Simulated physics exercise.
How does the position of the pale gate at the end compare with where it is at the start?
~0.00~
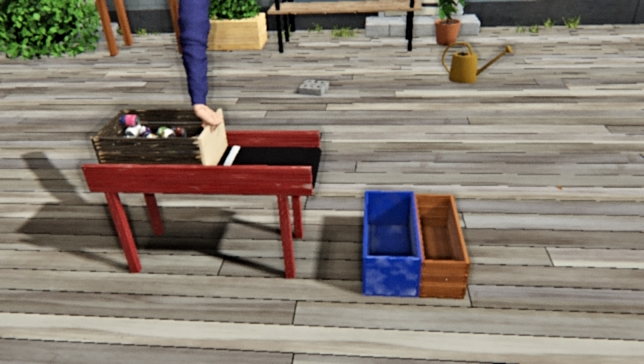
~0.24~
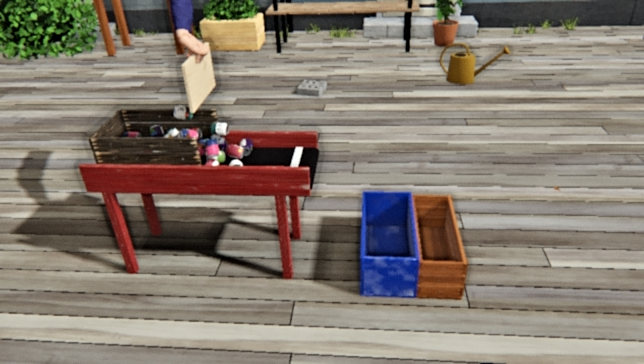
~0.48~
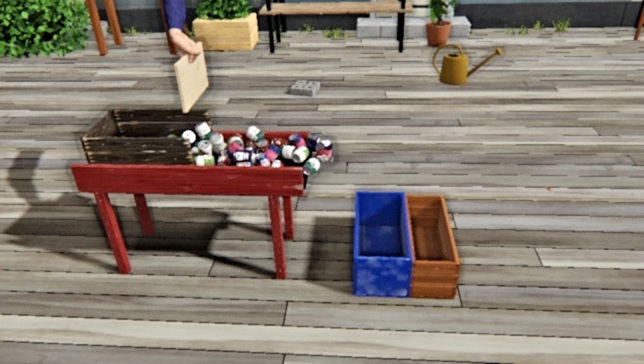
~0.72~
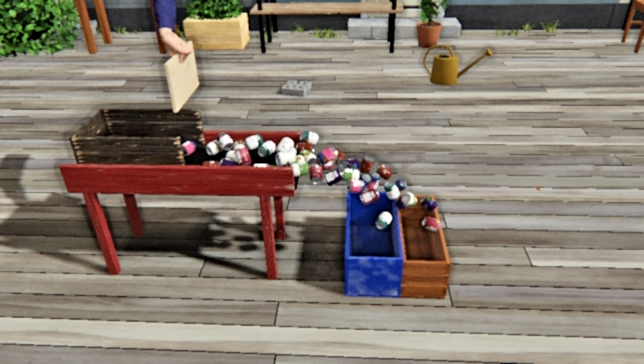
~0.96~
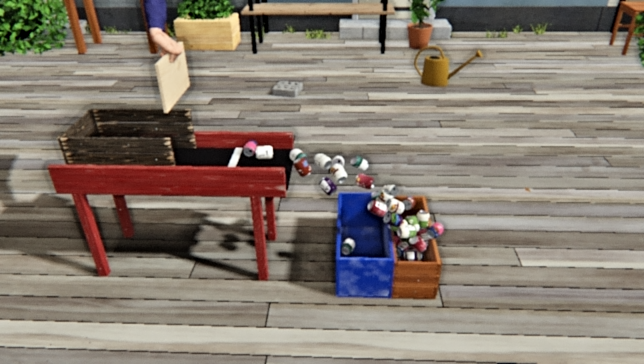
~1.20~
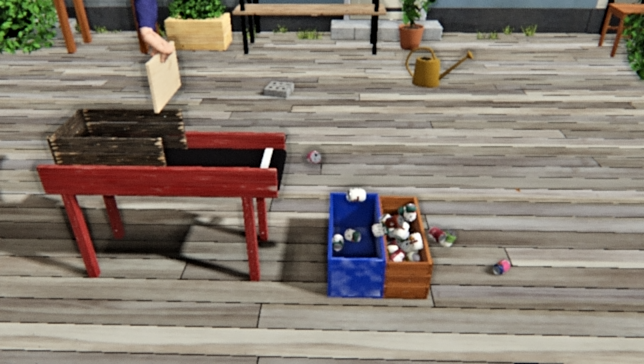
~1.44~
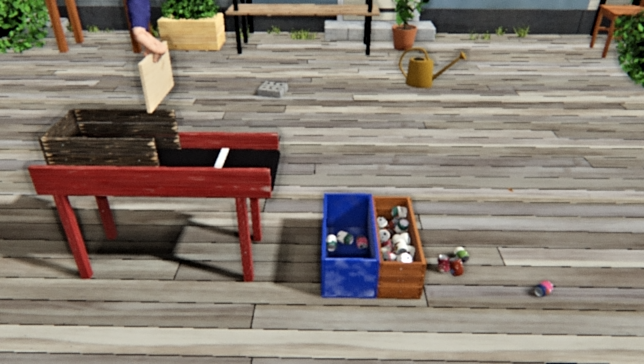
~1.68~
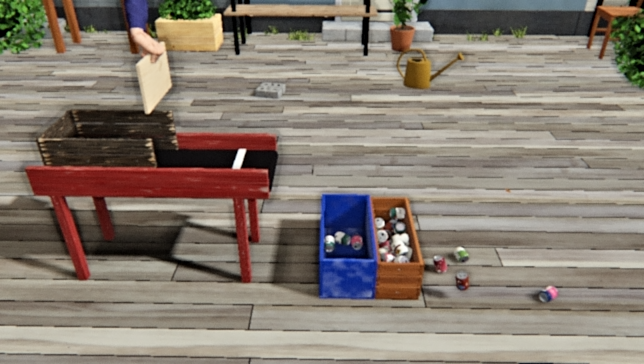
At the start the gate stands in place at the right end of the dark pen, holding back the cans. By the end it is held up in the air by the hand, clear of the pen, leaving that end open.
